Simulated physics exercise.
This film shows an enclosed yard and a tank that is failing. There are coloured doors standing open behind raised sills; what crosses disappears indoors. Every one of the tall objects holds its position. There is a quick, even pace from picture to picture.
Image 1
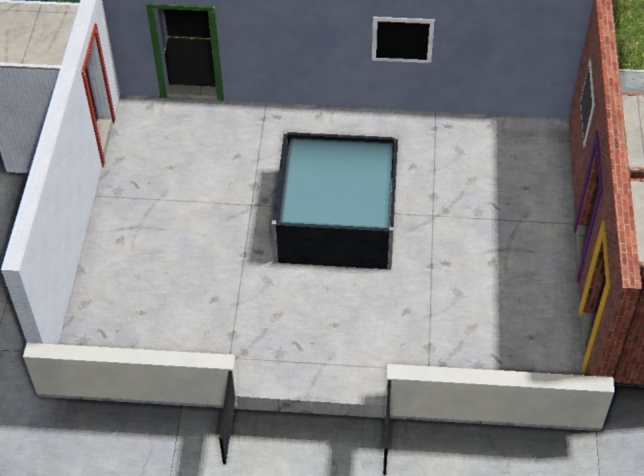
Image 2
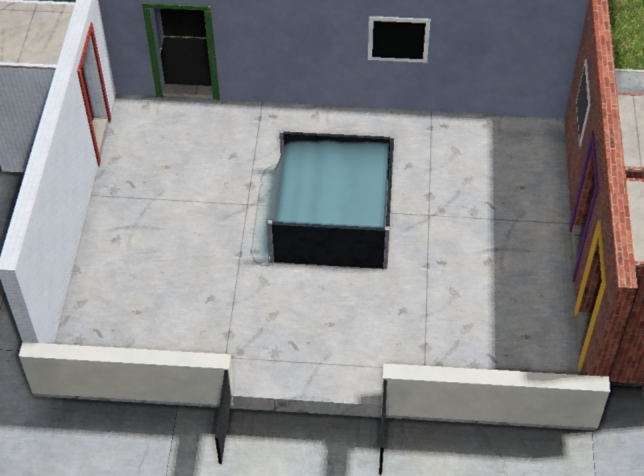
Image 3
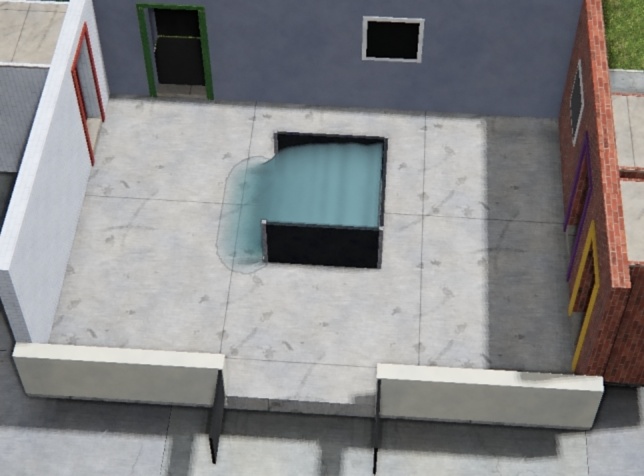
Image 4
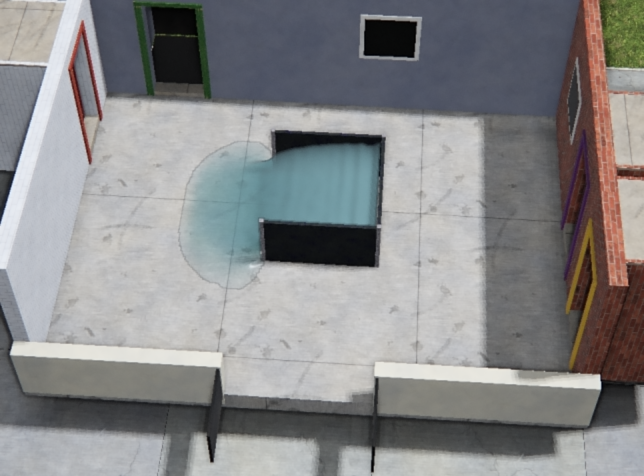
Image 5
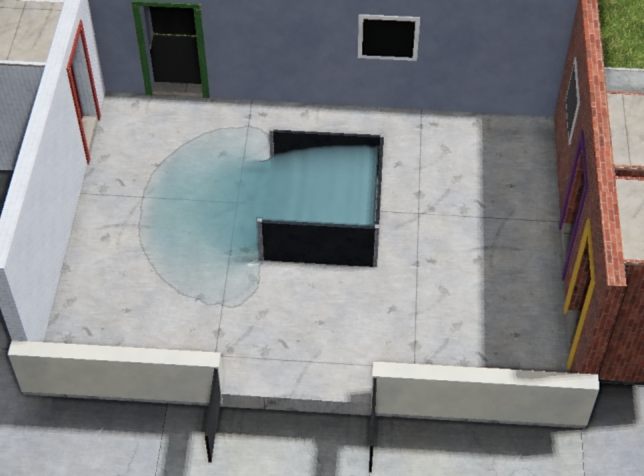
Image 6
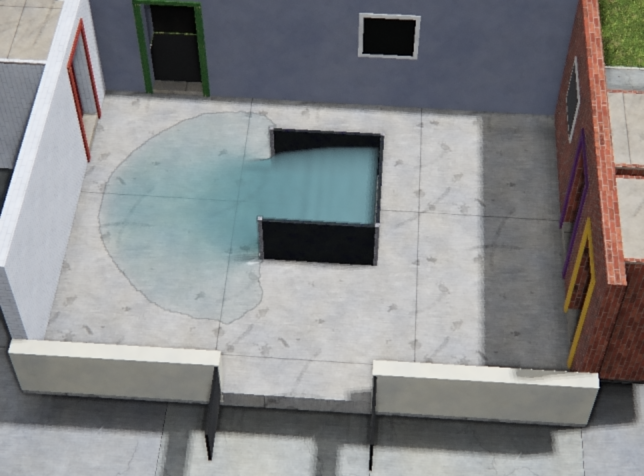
A walled concrete yard with coloured door surrounds held a dark, square water tank, full and still, before its left side opened and water poured out, spreading leftward across the floor in a wide, rounded pool.
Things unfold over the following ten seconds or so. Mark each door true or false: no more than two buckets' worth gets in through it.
Yellow door: True, red door: False, green door: False, purple door: True.
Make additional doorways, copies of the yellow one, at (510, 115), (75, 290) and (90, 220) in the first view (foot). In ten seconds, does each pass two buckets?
Log: Door one is below the limit; door two is above the limit; door three is above the limit.
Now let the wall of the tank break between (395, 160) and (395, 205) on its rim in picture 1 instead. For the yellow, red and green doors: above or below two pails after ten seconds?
My reading: Yellow goes over, red holds, green lets less in.
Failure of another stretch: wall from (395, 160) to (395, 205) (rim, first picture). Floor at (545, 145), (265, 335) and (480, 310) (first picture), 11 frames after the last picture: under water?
Submerged, untouched, submerged.
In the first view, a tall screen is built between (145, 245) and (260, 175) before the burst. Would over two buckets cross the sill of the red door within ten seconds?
Looking at each in turn, red door remains within bounds.
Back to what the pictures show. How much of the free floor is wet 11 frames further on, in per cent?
I'd put it at roughly 35 per cent.
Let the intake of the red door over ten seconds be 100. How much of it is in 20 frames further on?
I'd put it at about 95 per cent.
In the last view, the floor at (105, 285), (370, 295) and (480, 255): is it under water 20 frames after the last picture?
In that order the points end up soaked, high and dry and high and dry.
A moment on, water covers 35 % of the floor; the yellow door not reached, the red door under two buckets in, the green door wet at the sill, nothing in, the purple door not reached.
Next, water covers 35 % of the floor; the yellow door not reached, the red door over two buckets in, the green door under two buckets in, the purple door not reached.
Then, water covers 45 % of the floor; the yellow door not reached, the red door far over two buckets in, the green door over two buckets in, the purple door not reached.
Later, water covers 95 % of the floor; the yellow door wet at the sill, nothing in, the red door far over two buckets in, the green door over two buckets in, the purple door wet at the sill, nothing in.
In the end, water covers 100 % of the floor; the yellow door wet at the sill, nothing in, the red door far over two buckets in, the green door over two buckets in, the purple door wet at the sill, nothing in.
